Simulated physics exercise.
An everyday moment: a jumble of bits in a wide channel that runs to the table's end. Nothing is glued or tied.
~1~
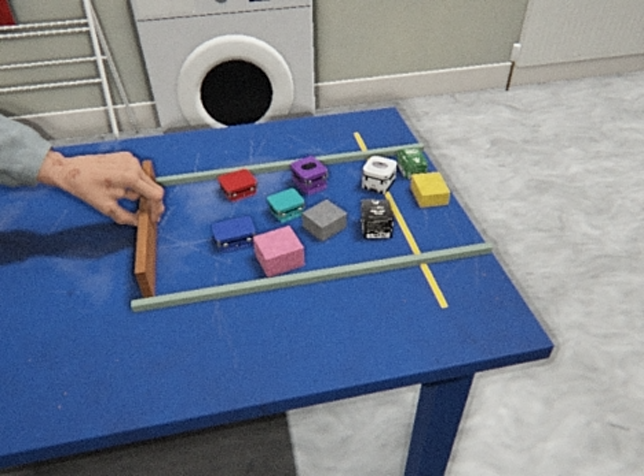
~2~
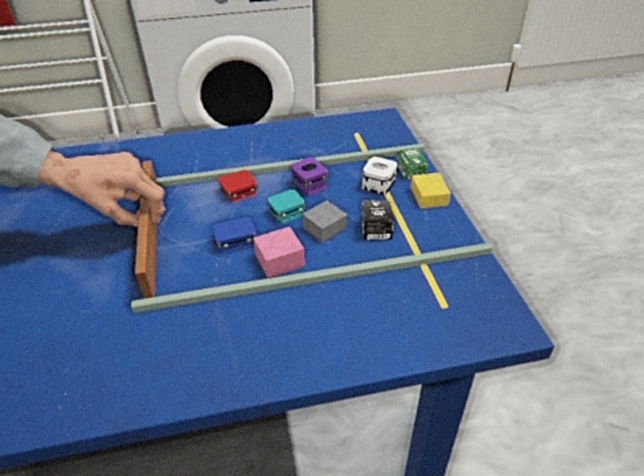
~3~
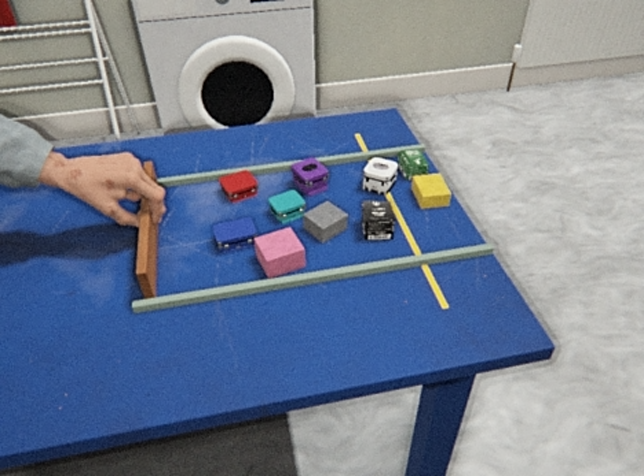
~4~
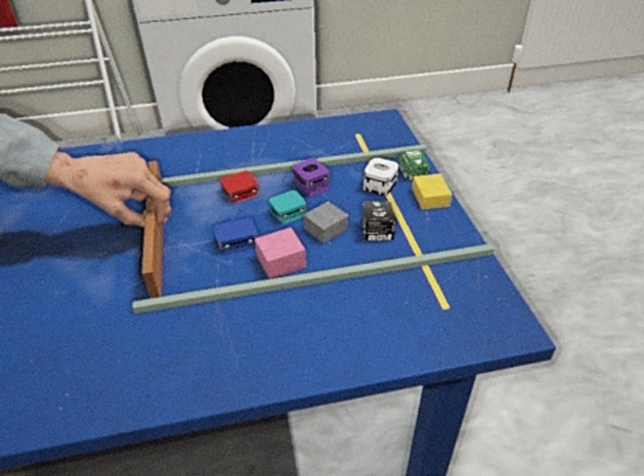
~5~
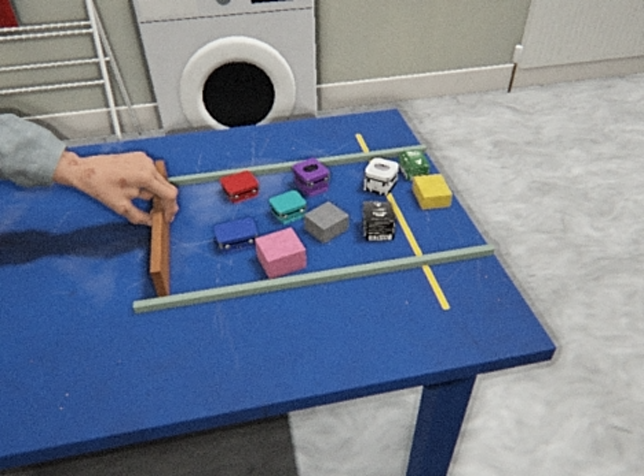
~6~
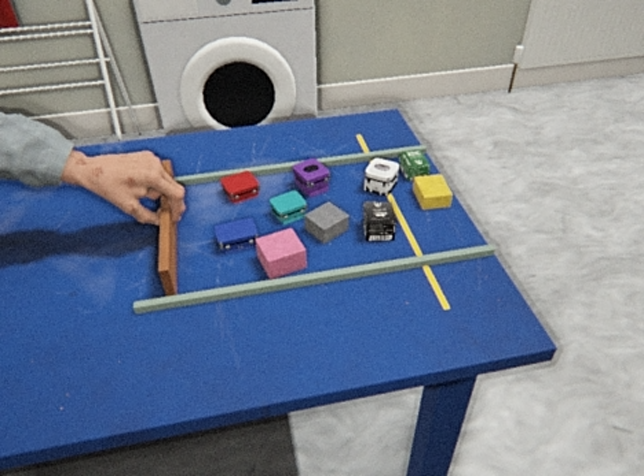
To begin with, a hand holds a wooden board upright at the left end of a channel on a blue table, with small coloured blocks and cases scattered ahead of it. The hand then slides the board slightly to the right, while the scattered objects stay practically still.
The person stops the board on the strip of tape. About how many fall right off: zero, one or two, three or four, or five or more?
As it turns out, the number that fall off is three or four.
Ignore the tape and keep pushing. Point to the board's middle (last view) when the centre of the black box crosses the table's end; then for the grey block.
Its middle is around (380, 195) and around (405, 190).
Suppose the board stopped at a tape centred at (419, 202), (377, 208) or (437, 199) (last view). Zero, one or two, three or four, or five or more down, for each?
Taking them in turn, at least five; no fall at all; five or over.
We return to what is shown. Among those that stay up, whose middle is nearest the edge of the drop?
It is the grey block.
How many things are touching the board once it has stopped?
That makes 4.
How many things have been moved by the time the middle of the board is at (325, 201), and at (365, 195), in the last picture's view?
First 8, then 10.
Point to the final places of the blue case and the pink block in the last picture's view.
The blue case stops around (420, 212); the pink block around (433, 233).
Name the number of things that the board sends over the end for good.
Fallen: 4.
Soon after, none off yet; yellow block at rest near (432, 192); green box at rest near (414, 165); white case at rest near (382, 177).
After that, none off yet; yellow block at rest near (432, 192); green box at rest near (414, 165); white case displaced a little near (392, 177).
In the end, the number that fall off is three or four; gone, black box, white case, green box and yellow block.
